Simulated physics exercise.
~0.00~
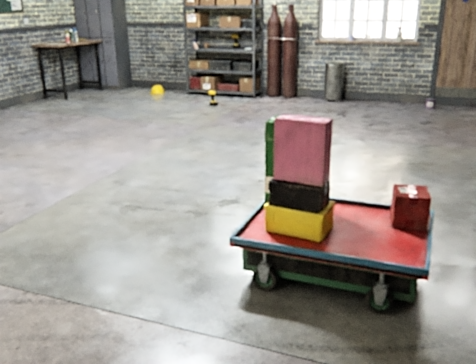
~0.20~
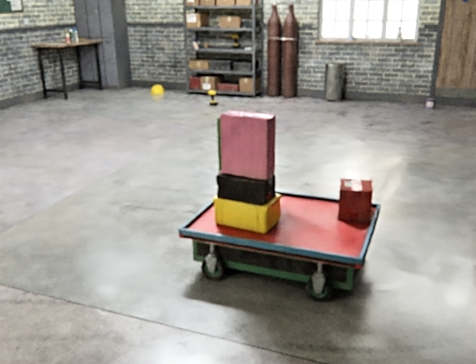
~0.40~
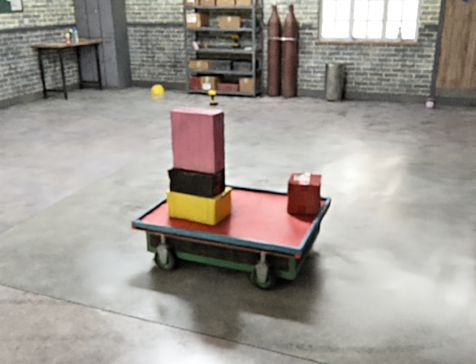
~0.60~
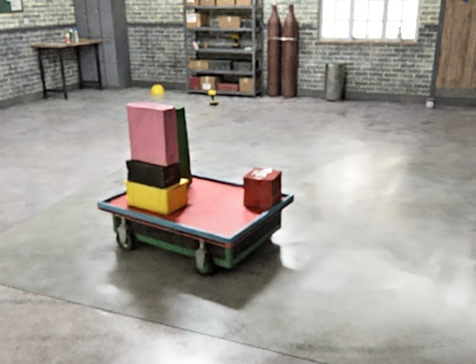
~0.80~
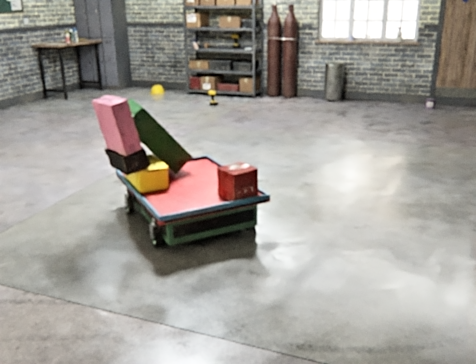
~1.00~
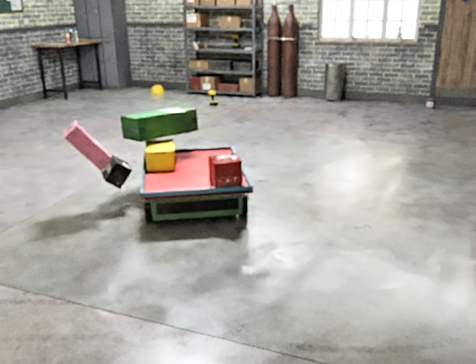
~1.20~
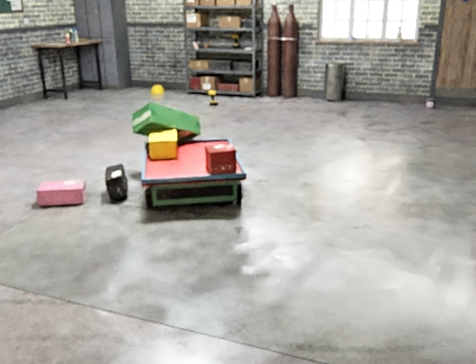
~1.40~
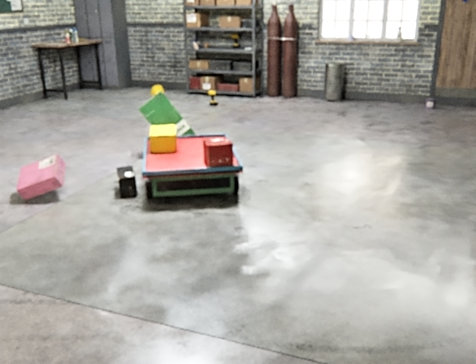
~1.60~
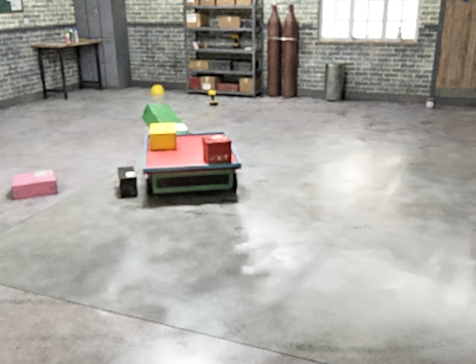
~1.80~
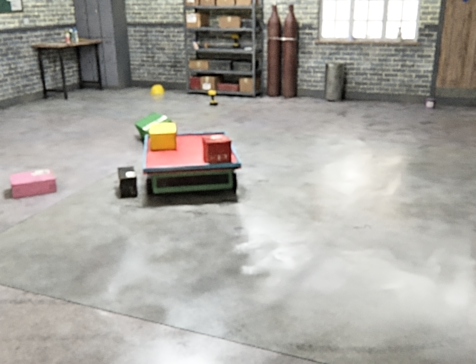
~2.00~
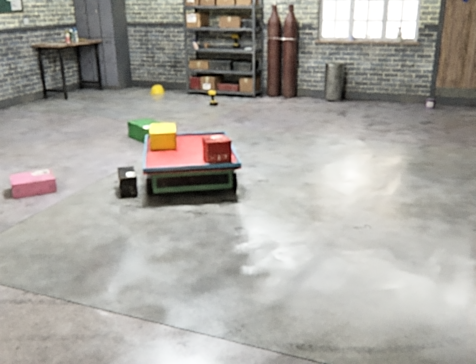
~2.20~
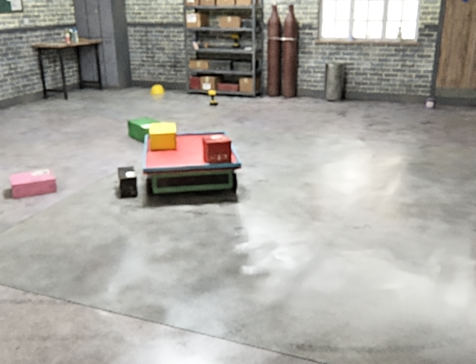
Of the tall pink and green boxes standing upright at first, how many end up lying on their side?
Two of them do. Both the pink box and the green box end up lying on their side on the floor.
